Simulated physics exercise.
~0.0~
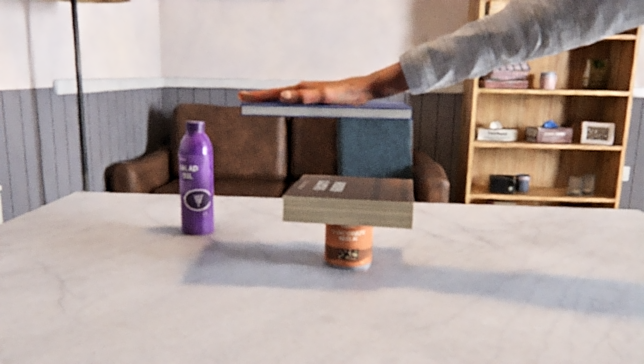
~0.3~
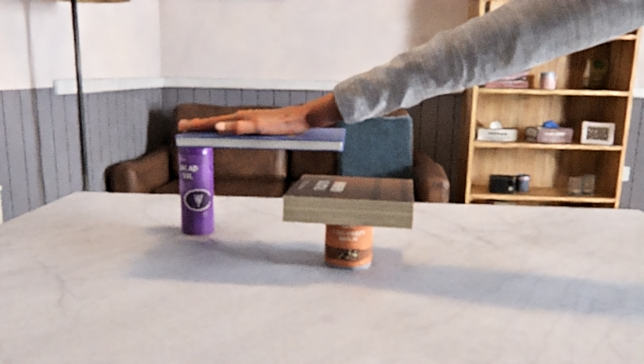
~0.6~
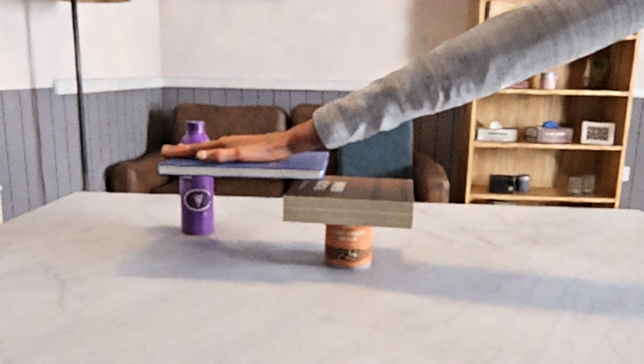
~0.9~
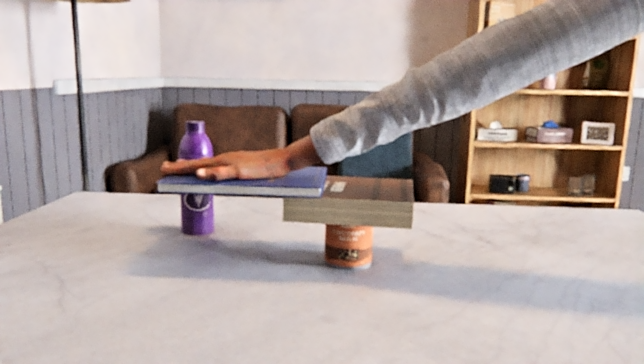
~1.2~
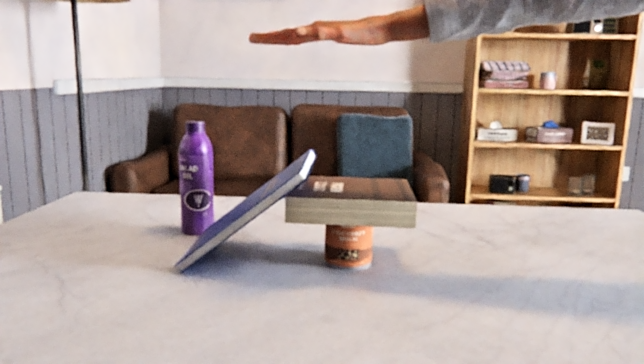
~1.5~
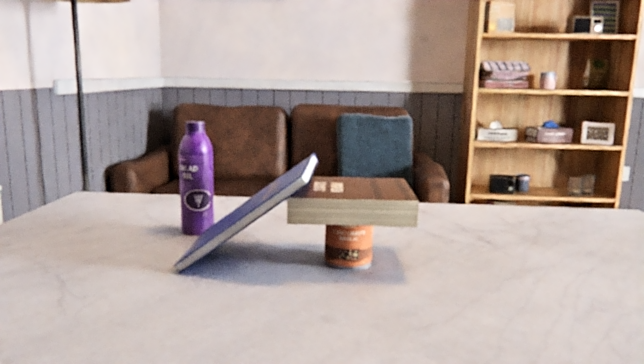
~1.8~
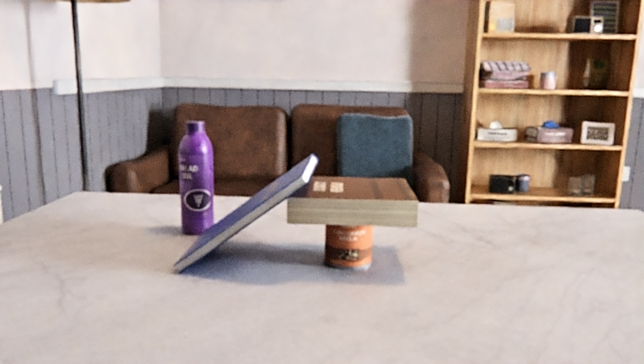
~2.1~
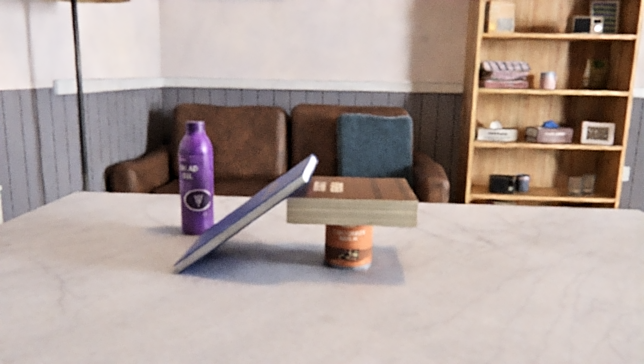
A blue book tipped and ended up leaning at a slant against a brown book balanced on an orange pot, after a hand carried it left, lowered it beside them and let go, while the purple bottle behind stayed standing.
